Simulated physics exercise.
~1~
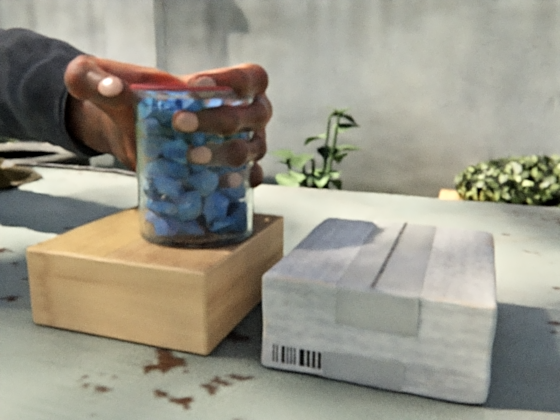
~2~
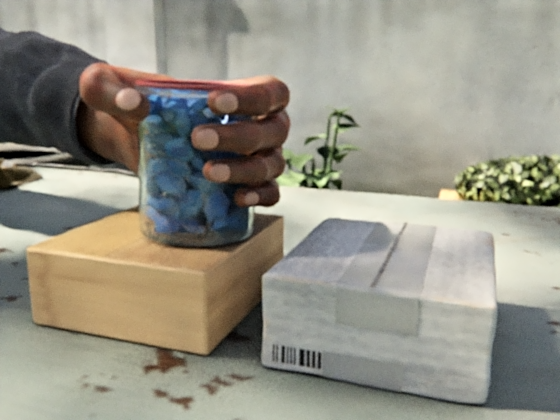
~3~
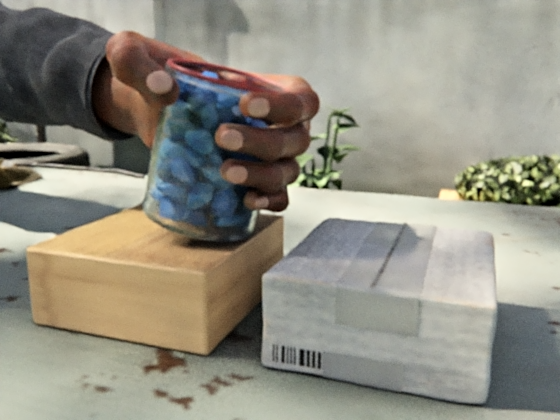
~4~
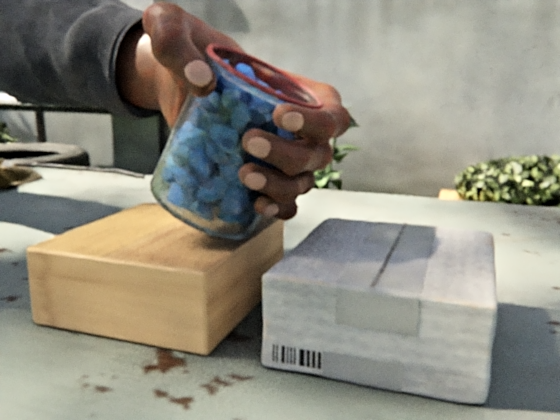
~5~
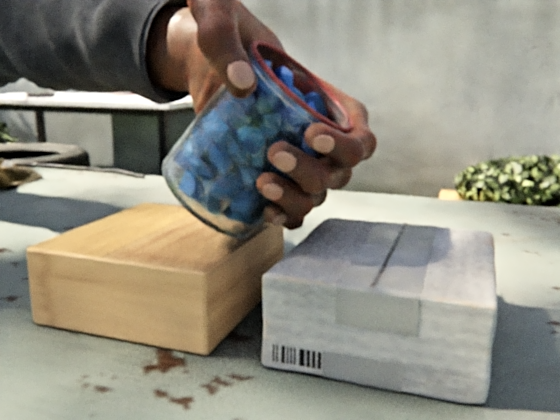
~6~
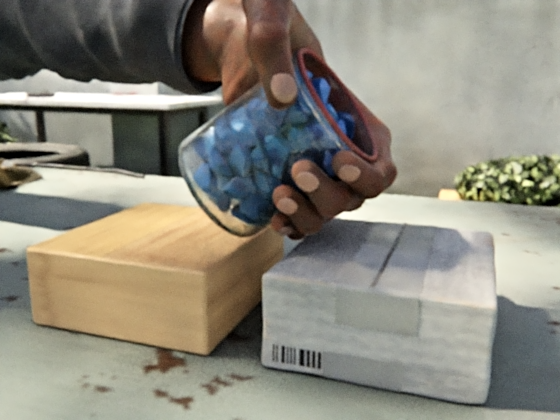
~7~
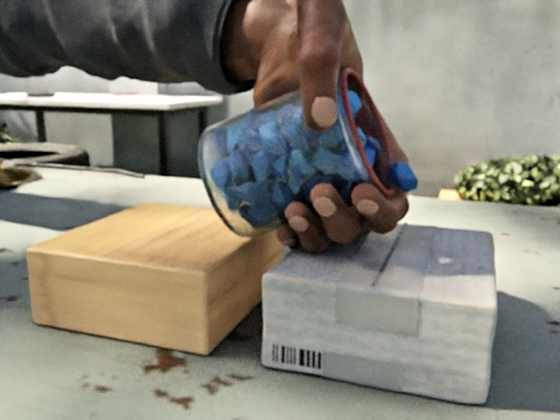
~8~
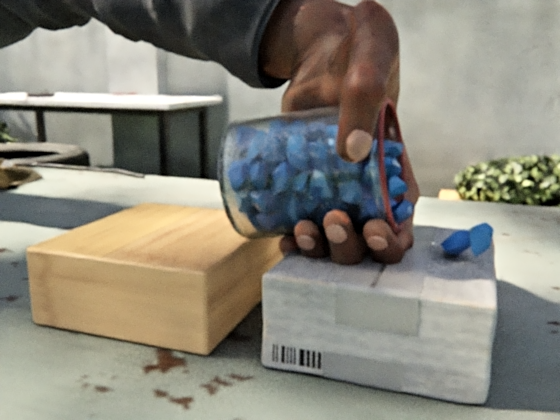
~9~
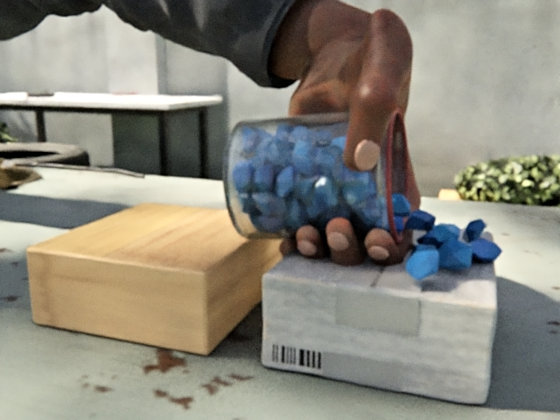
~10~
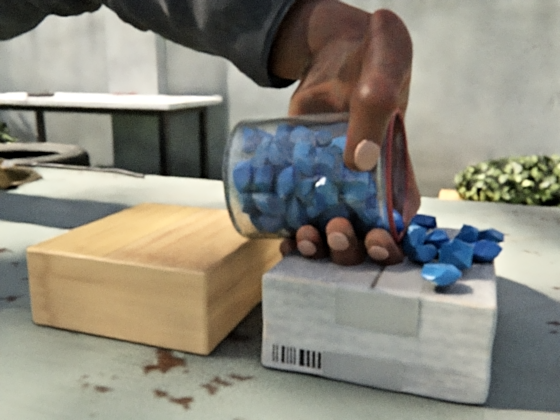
A hand lifted a glass jar of blue stones off a wooden block, tipped it to the right and laid it on its side against a pale box, where a few stones tumbled out onto the top while most stayed inside.
